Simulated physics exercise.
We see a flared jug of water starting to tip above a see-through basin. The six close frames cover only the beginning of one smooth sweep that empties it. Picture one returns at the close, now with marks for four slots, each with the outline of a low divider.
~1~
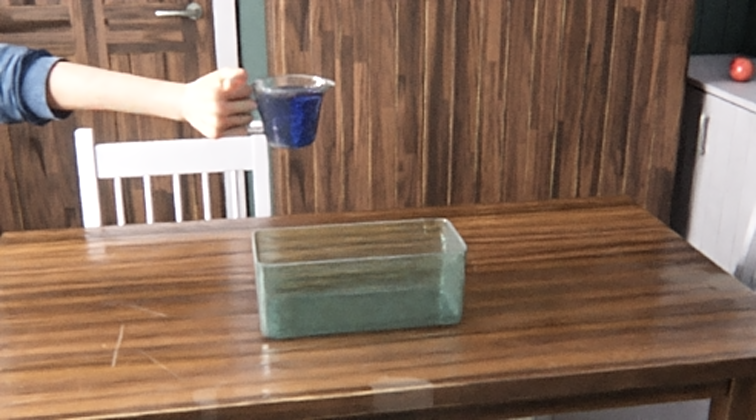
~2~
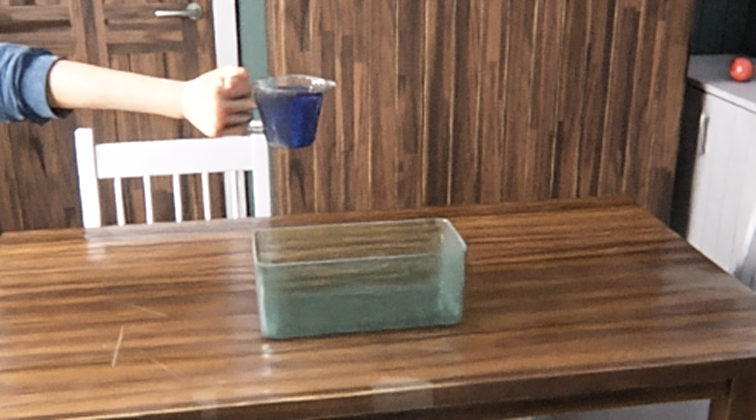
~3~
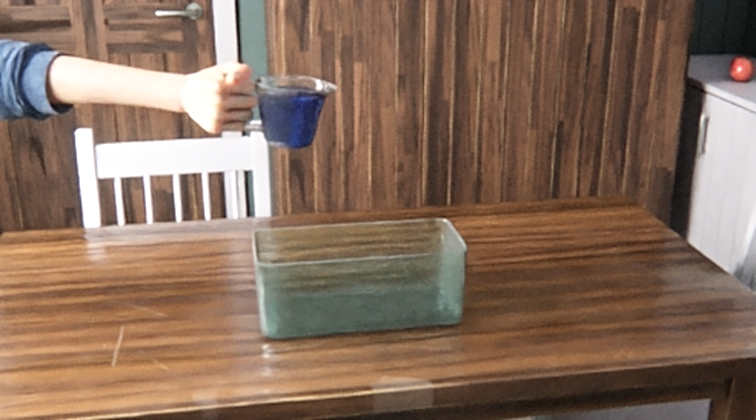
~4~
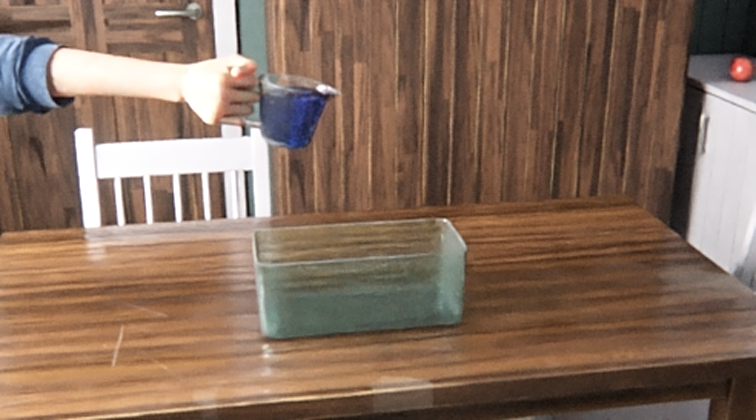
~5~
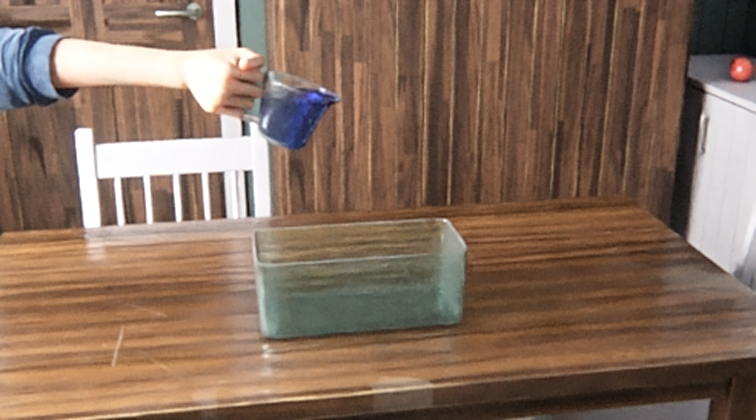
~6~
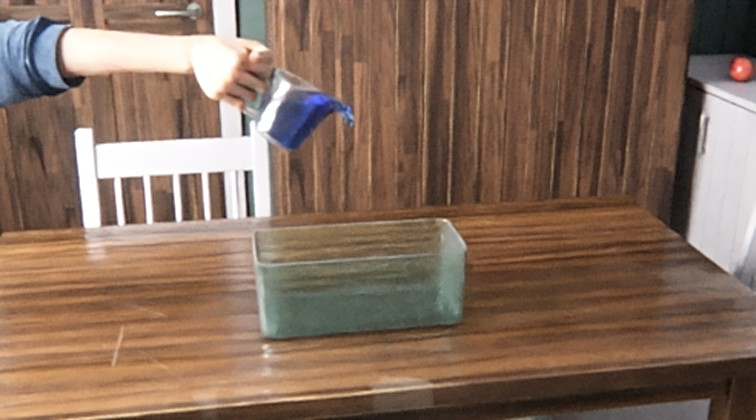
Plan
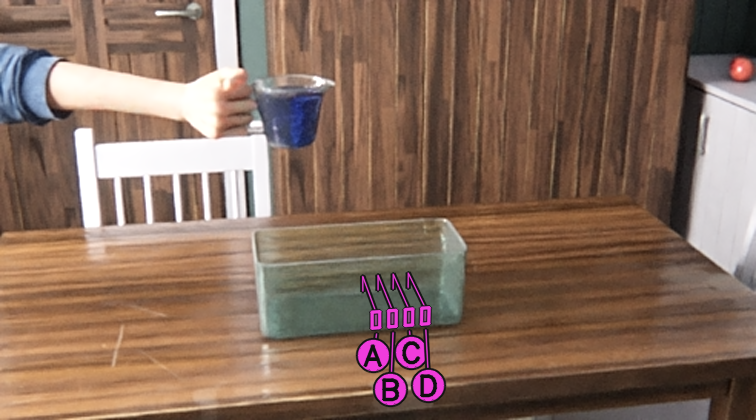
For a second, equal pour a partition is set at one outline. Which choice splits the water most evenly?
Best: B.
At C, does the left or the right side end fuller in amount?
More ends on the left.
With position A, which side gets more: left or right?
The right one.
On the marked copy, A at (376, 333); B at (393, 332); C at (409, 330); D at (425, 329).
For position A, about 24 % ends left of the wall and 74 % right of it.
For position B, about 50 % ends left of the wall and 48 % right of it.
For position C, about 83 % ends left of the wall and 12 % right of it; 5 % is lost outside.
For position D, about 81 % ends left of the wall and 16 % right of it; 3 % is lost outside.
